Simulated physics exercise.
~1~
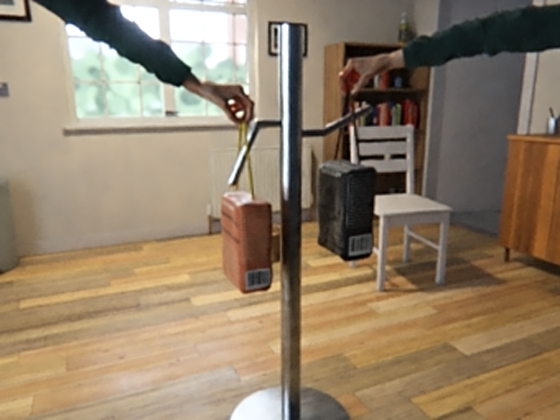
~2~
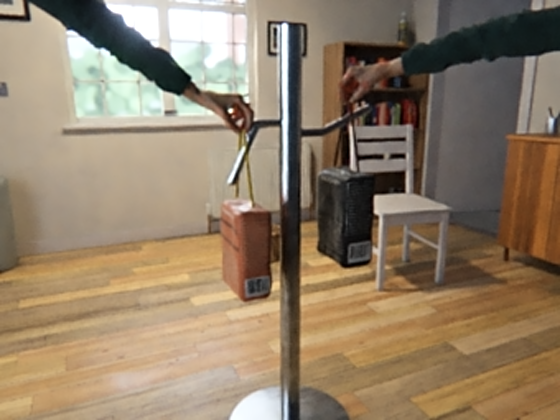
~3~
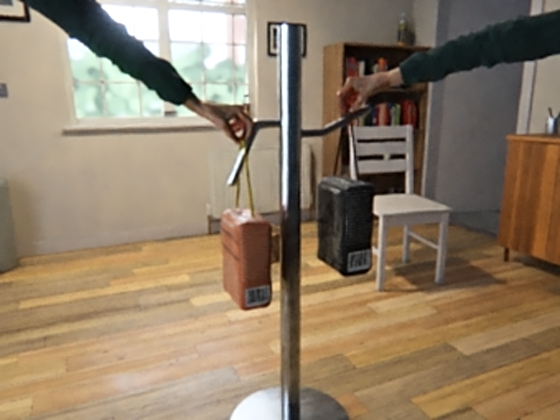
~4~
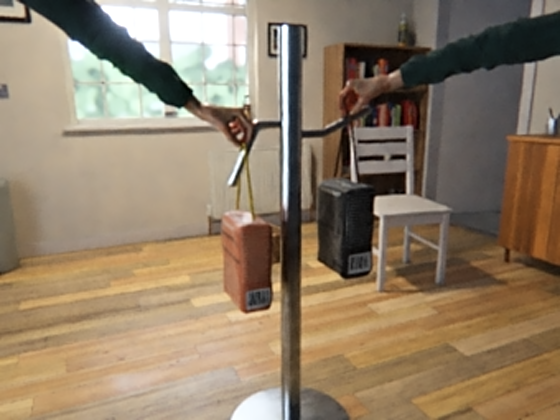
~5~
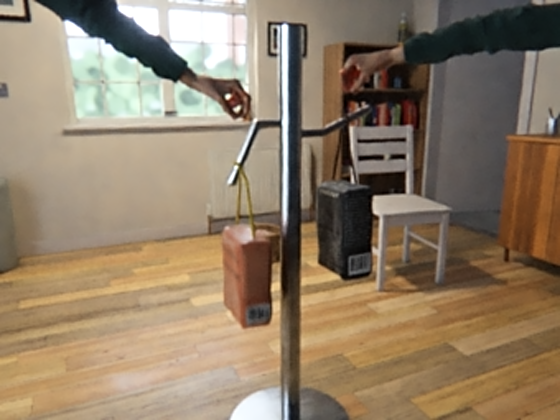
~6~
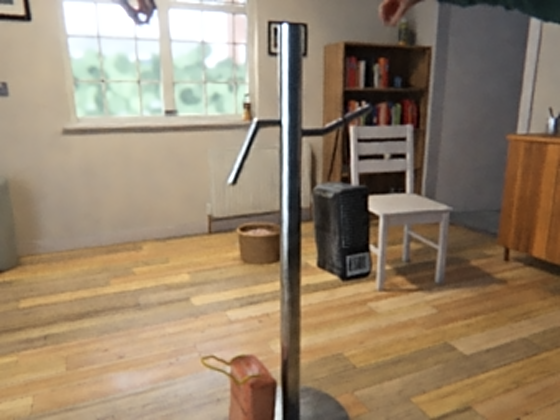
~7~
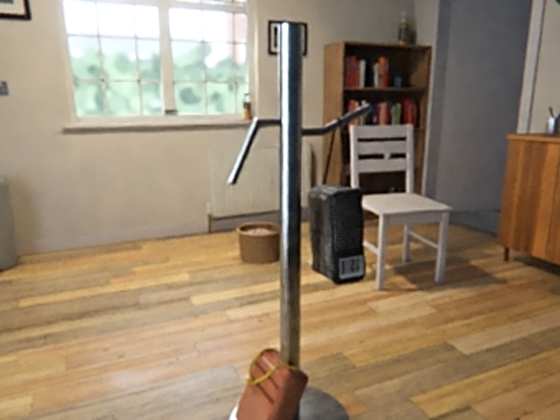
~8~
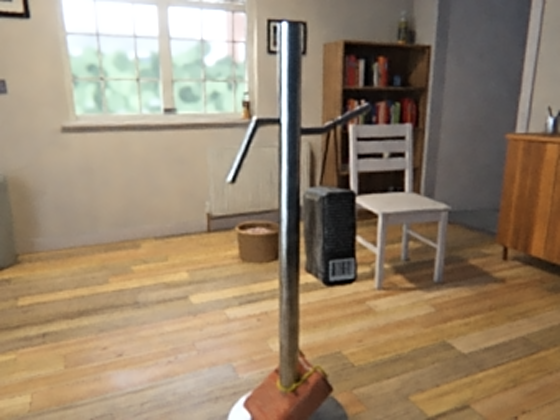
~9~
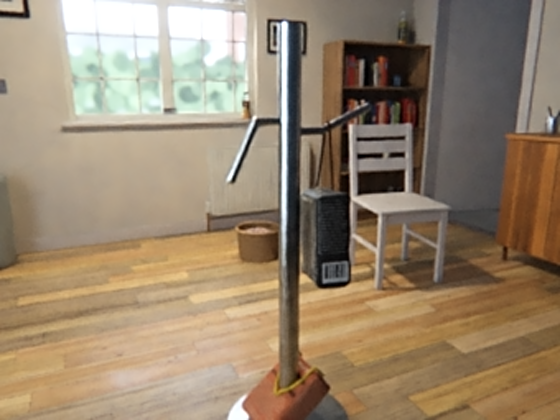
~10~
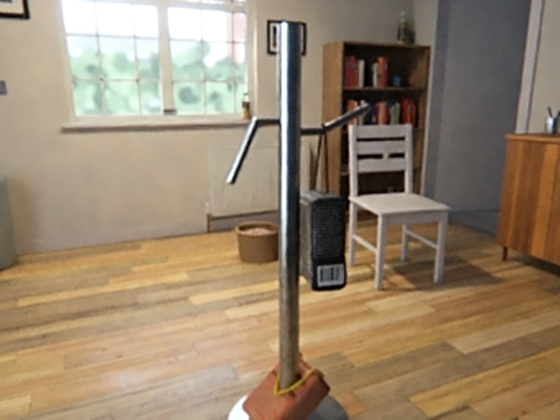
Two hands release sacks on a stand's pegs; the orange one falls, the black stays hanging.
